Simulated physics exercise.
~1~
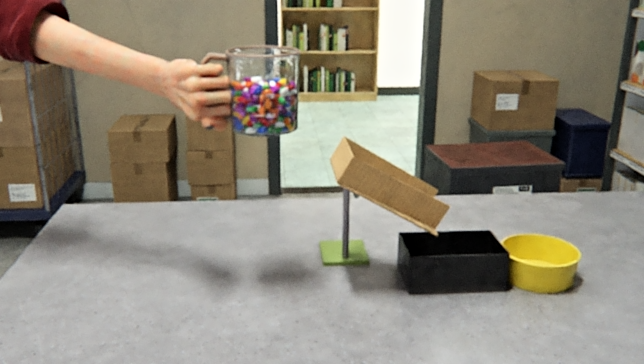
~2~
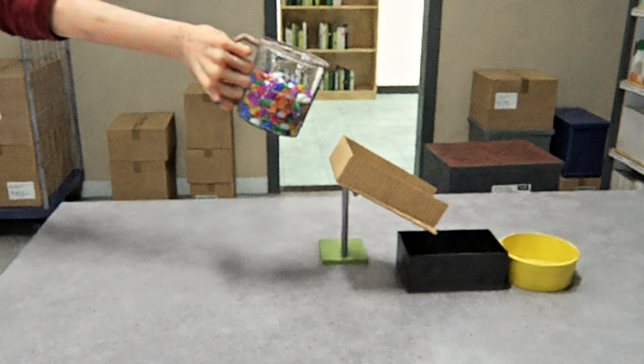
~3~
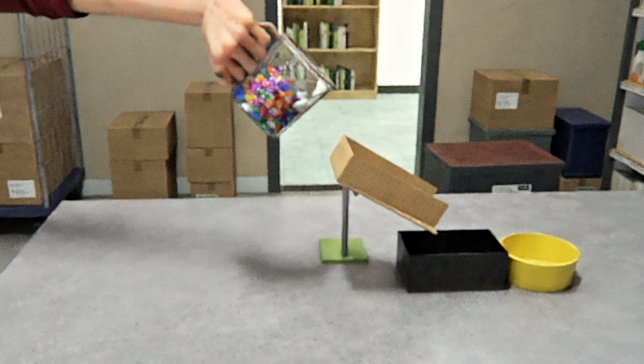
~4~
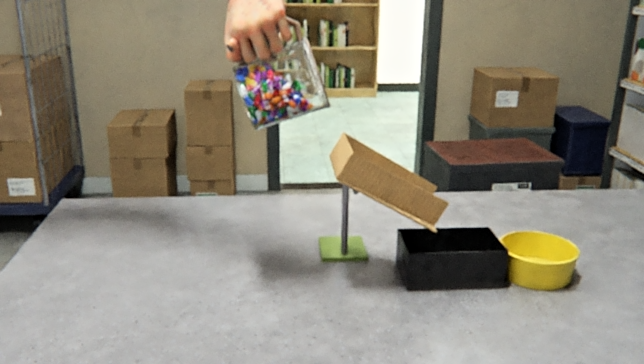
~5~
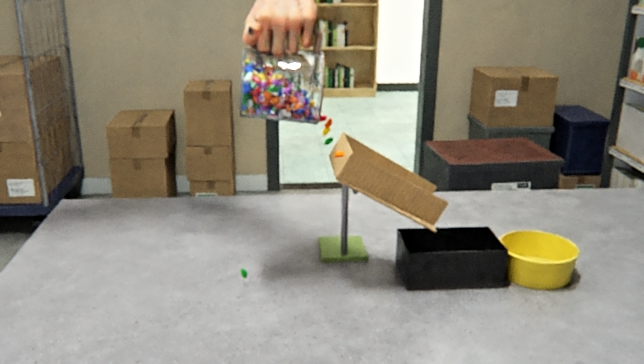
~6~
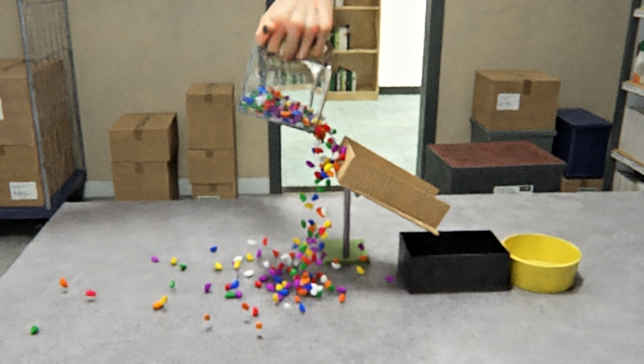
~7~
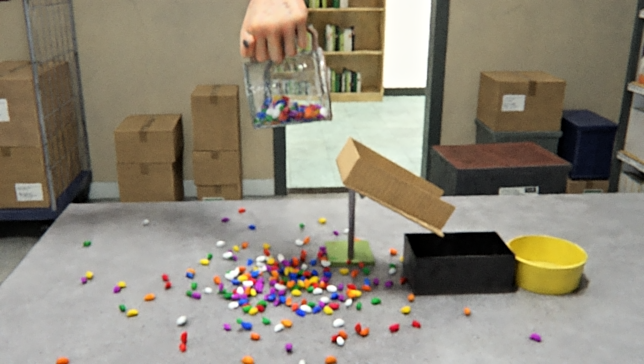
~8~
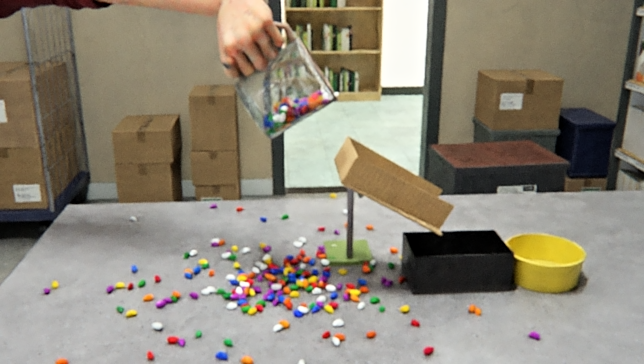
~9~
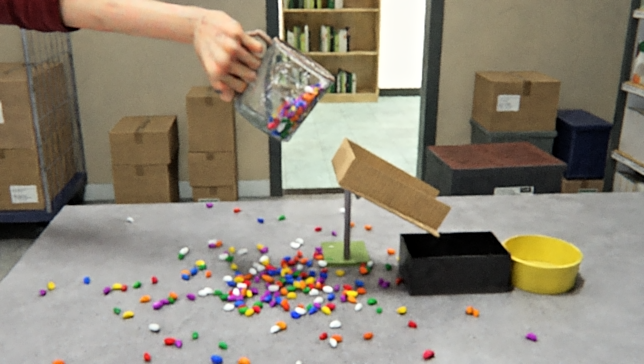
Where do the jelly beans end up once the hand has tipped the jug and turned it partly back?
Most lie scattered on the table around the foot of the ramp, and a good share stays in the jug. The black tin and the yellow dish get next to none.
